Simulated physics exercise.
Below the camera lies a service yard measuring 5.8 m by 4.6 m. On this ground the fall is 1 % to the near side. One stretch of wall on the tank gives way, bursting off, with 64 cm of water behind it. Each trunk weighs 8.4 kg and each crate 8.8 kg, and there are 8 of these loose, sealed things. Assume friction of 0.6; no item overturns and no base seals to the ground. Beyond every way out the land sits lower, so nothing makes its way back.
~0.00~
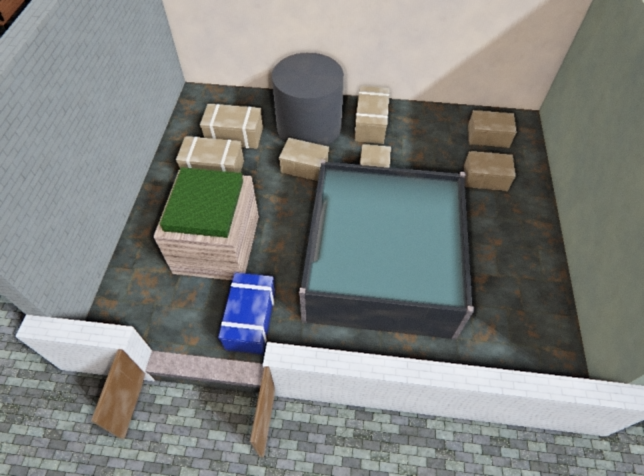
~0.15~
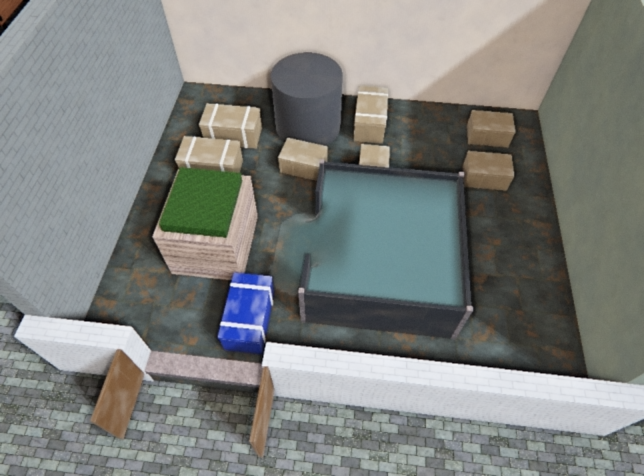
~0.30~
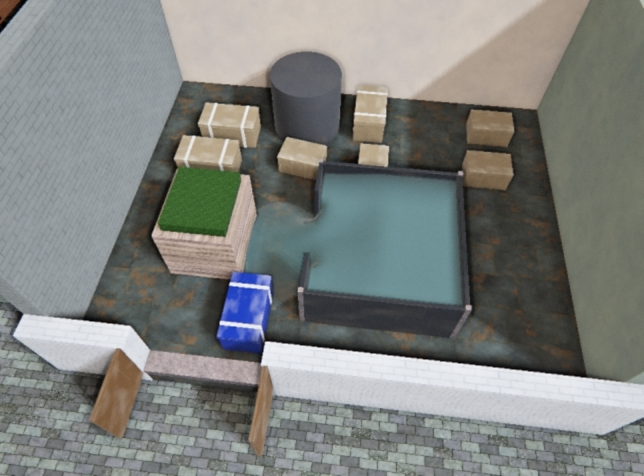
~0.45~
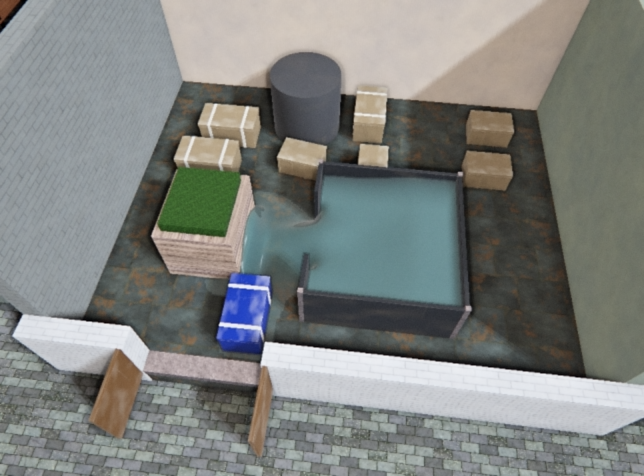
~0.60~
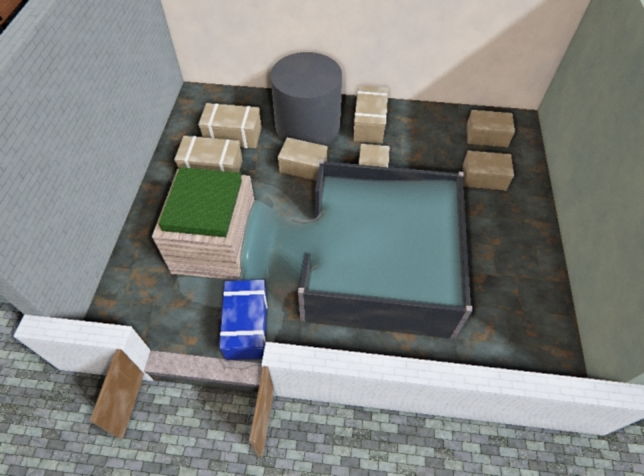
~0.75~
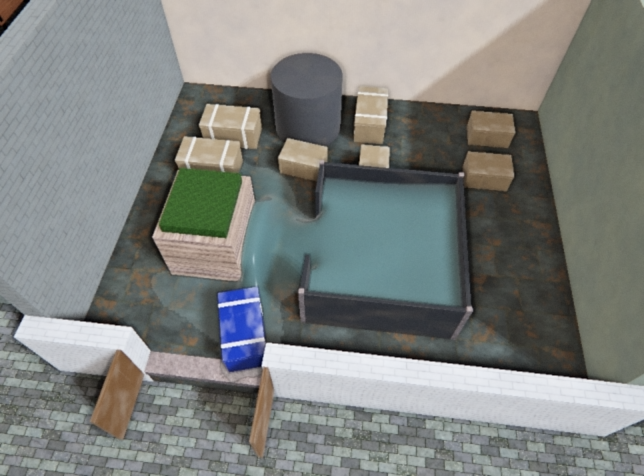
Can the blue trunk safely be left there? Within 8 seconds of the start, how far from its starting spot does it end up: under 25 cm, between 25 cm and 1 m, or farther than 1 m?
Chances are it goes a good distance.
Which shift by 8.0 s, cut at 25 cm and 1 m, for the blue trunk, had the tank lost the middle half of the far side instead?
My answer is that the blue trunk edges over slightly.
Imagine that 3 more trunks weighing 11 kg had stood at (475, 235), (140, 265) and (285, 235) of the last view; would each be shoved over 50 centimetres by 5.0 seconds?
Going through them in the order asked, they come out shy of the mark, shy of the mark and clear of the mark.
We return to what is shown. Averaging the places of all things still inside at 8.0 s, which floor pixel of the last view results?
I'd put it around (409, 191).
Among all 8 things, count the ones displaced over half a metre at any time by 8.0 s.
Answer: 8.
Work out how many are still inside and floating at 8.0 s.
Total: 7.
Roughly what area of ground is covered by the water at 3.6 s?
Wet area: Approx. 21 m2.
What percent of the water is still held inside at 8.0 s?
68 %.
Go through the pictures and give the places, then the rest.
The first picture shows the blue trunk at (247, 306), on the bottom; 3.1 m2 under water; 0 of 8 have shifted.
The second picture shows the blue trunk at (246, 305) rests on the ground; water covers 3.6 m2; 0 of 8 have shifted.
The third picture shows the blue trunk at (245, 305), on the bottom; 4.2 m2 under water; 0 of 8 have shifted.
The fourth picture shows the blue trunk at (244, 306), on the bottom; water covers 4.4 m2; 0 of 8 have shifted.
The fifth picture shows the blue trunk at (243, 312) rests on the ground, 9 cm from its start; 4.9 m2 under water; 1 of 8 have shifted.
The sixth picture shows the blue trunk at (241, 322) rests on the ground, 20 cm from its start; 5.8 m2 under water; 1 of 8 have shifted.
After 1.6 s the blue trunk has gone out; 1 of 8 are out; 1 afloat.
After 3.6 s the blue trunk has gone out; 1 of 8 are out; 4 afloat.
After 5.6 s the blue trunk has gone out; 1 of 8 are out; 4 afloat.
After 8.0 s the blue trunk has gone out; 1 of 8 are out; 7 afloat.
